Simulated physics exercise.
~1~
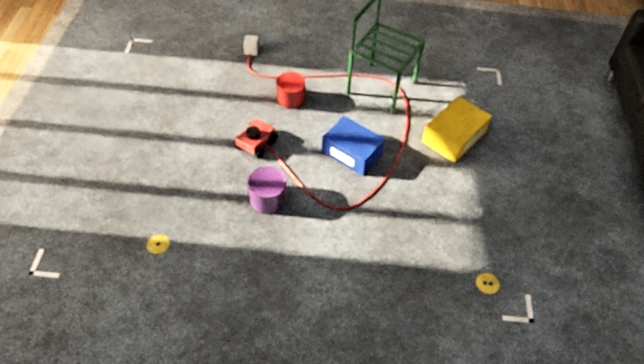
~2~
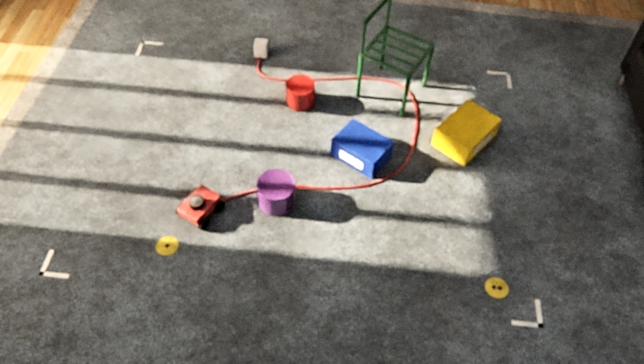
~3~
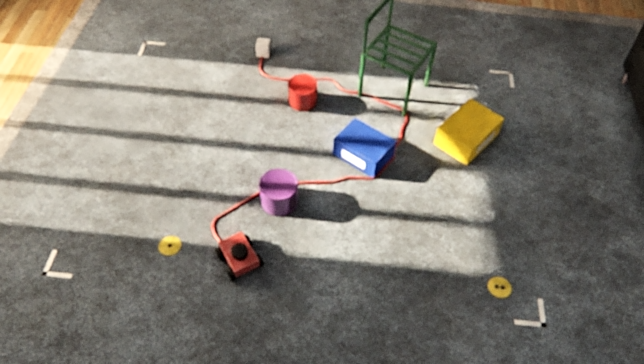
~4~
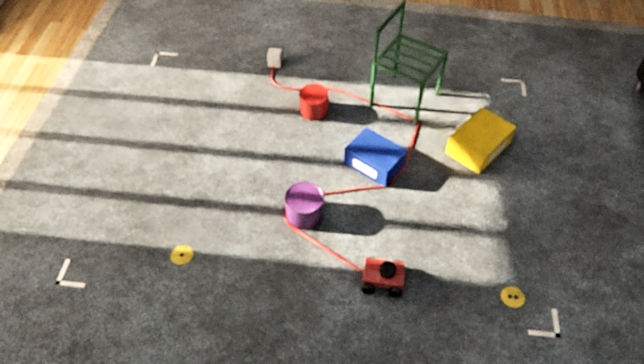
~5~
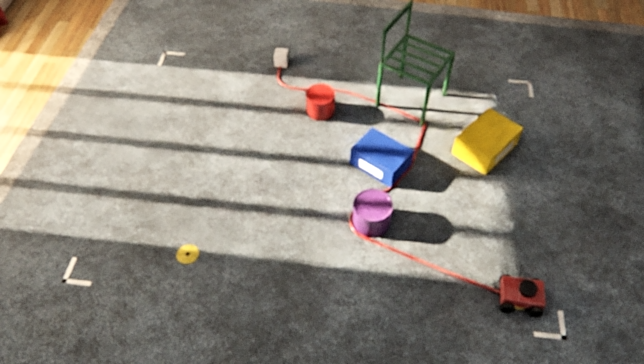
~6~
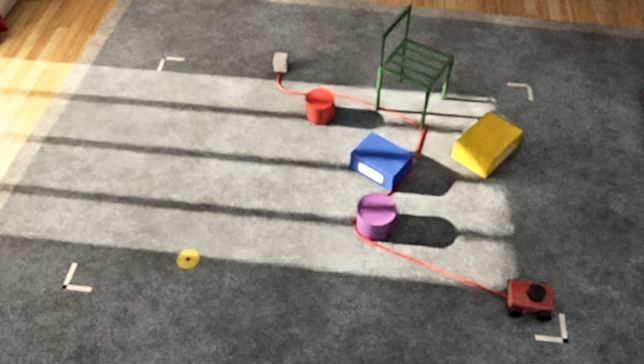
The footage shows a small red cart trailing a red lead among buckets, cartons and a green chair on a grey carpet, moving left, then rightward to the lower right, as the tightening lead drags the purple bucket right before the cart stops, still attached.
